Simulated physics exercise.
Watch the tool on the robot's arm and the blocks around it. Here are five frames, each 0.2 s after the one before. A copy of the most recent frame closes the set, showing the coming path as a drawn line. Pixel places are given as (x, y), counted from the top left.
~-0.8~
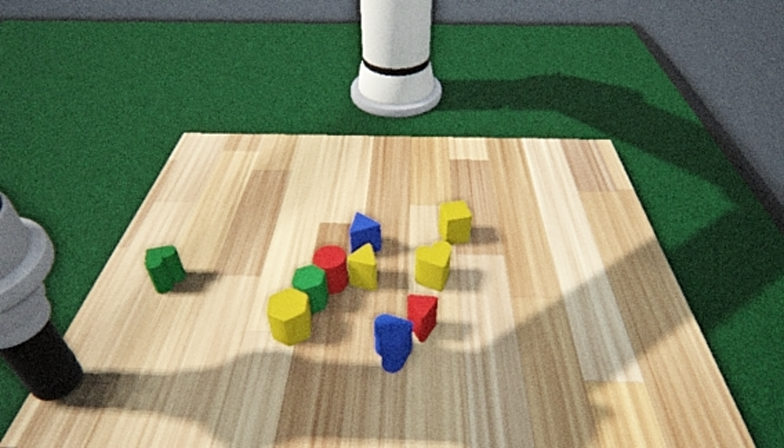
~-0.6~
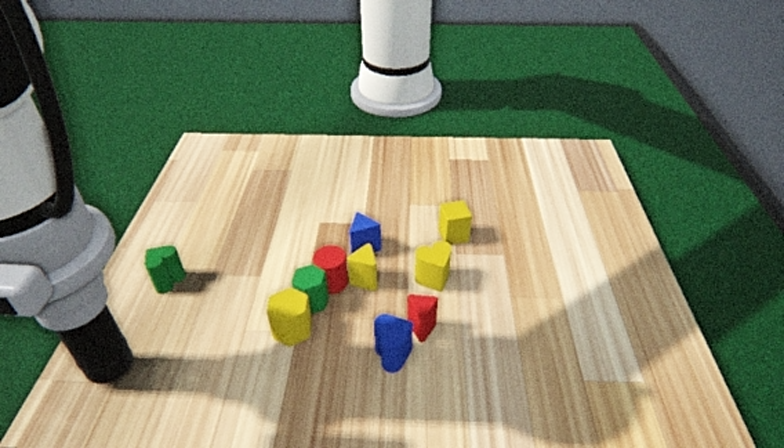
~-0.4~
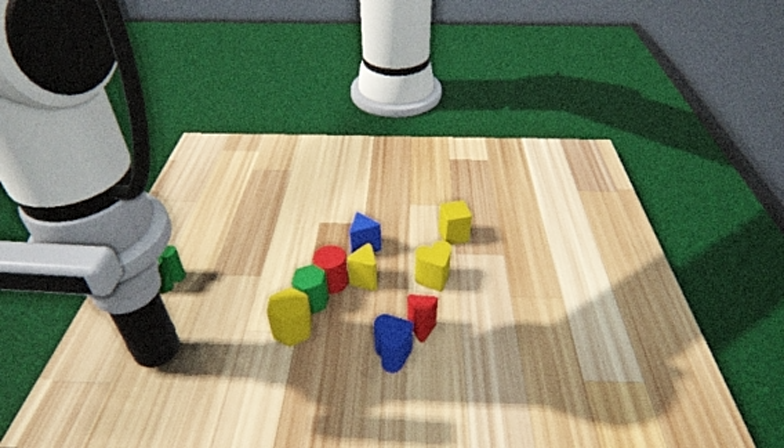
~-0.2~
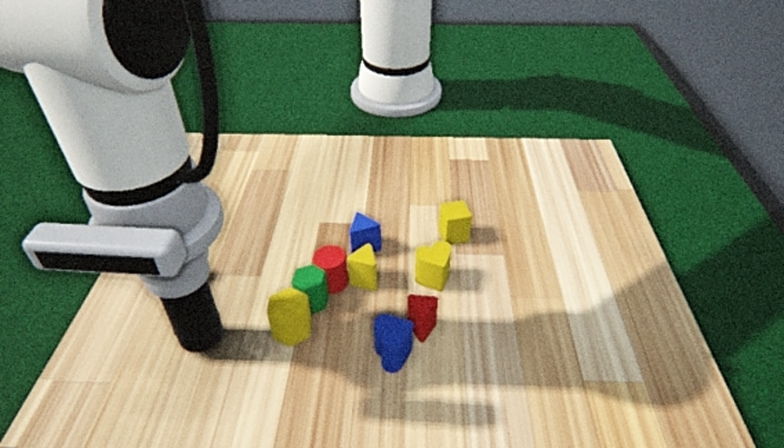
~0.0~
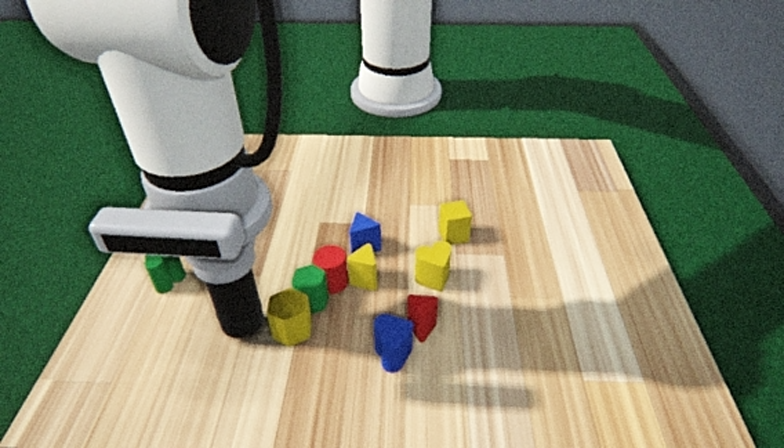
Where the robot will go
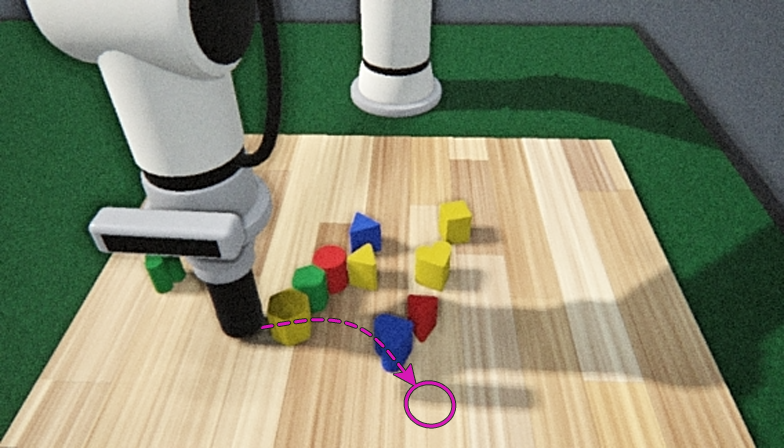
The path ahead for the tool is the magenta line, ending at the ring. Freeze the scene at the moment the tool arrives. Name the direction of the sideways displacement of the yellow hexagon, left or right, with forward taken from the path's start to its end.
Seen from start to end, it moves left.
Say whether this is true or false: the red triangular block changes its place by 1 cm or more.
Verdict: True.
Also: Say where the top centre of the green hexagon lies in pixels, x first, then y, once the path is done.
When the path ends, it will be at (347, 268).
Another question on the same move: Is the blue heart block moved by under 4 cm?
Answer: No.
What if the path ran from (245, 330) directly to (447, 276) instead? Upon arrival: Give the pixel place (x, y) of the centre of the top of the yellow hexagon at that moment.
Its top centre lands on (358, 306).
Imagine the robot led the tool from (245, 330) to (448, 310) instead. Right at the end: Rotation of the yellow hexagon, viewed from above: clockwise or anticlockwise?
It makes a clockwise turn.
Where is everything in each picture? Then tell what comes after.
The first picture shows tool's lower end at (59, 381); yellow hexagon at (287, 303); green hexagon at (308, 276); blue heart block at (393, 329); red triangular block at (423, 302).
The second picture shows tool at (110, 365); blocks still.
The third picture shows tool at (158, 350); blocks still.
The fourth picture shows tool at (202, 336); blocks still.
The fifth picture shows tool at (243, 323); yellow hexagon at (287, 303); green hexagon at (308, 276); blue heart block at (393, 329); red triangular block at (423, 302).
Drawn move, from (245, 330) via (320, 320) and (383, 346), ending at (430, 404).
On the path given first. One third of the way, tool at (320, 312); yellow hexagon at (356, 305), turned 35° clockwise; green hexagon at (338, 269), turned 60° anticlockwise.
Two thirds of the way, tool at (383, 339); yellow hexagon at (426, 317), turned 15° anticlockwise; green hexagon at (347, 268), turned 90° anticlockwise; blue heart block at (430, 346), turned 115° clockwise; red triangular block at (445, 298), turned 25° anticlockwise.
At the end, tool at (430, 396); yellow hexagon at (435, 320), turned 30° anticlockwise; green hexagon at (347, 268), turned 90° anticlockwise; blue heart block at (474, 368), turned 25° clockwise; red triangular block at (447, 297), turned 30° anticlockwise.
